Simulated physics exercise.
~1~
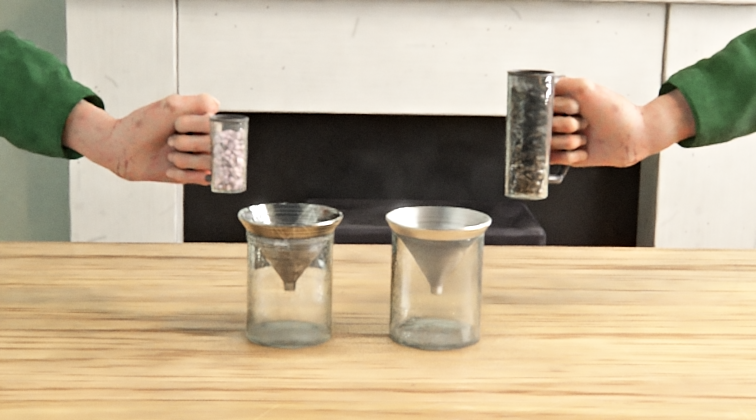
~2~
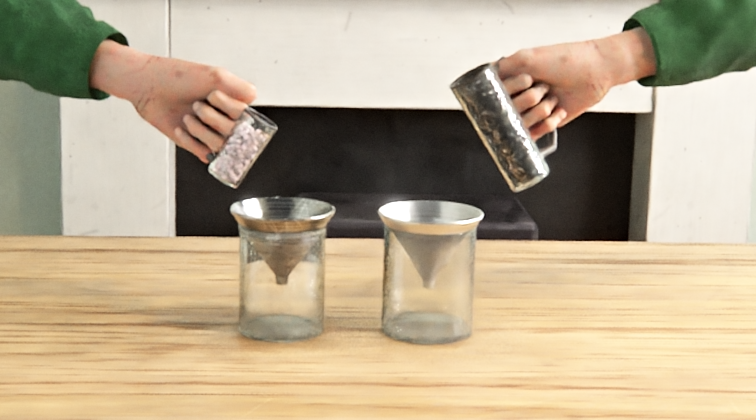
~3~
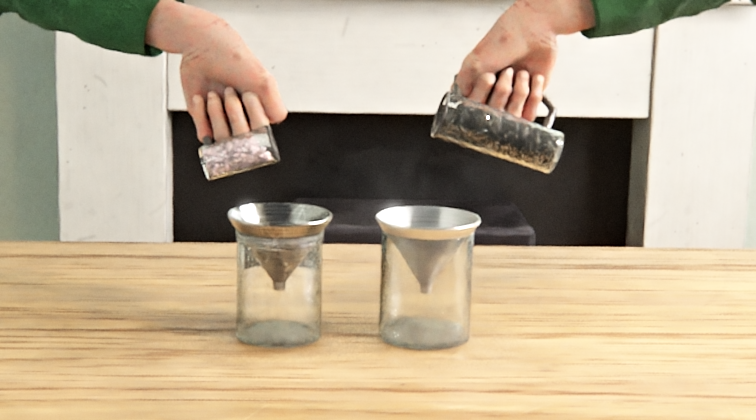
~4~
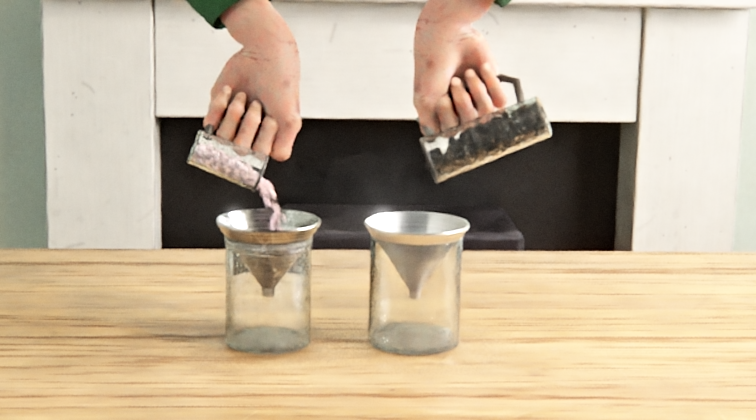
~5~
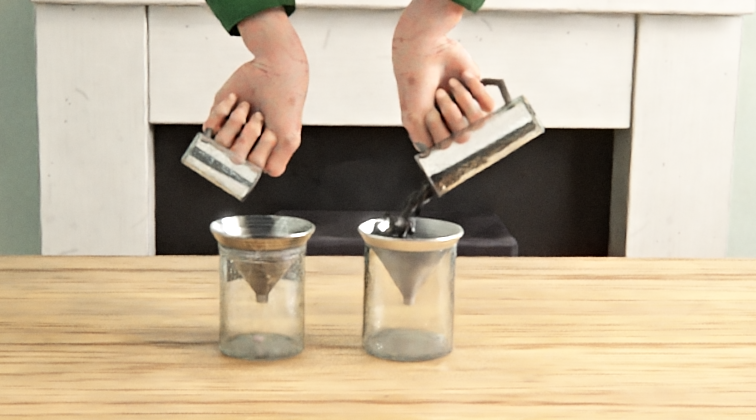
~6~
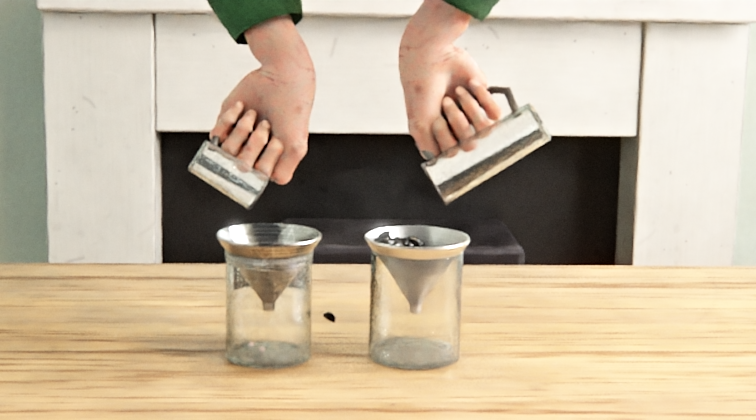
The footage shows two hands in green sleeves tipping a small glass of pinkish pieces and a taller one of dark pieces into funnels on two glass jars. Both are emptied, but most of each load stays in its funnel, and a dark piece appears beside the right jar.
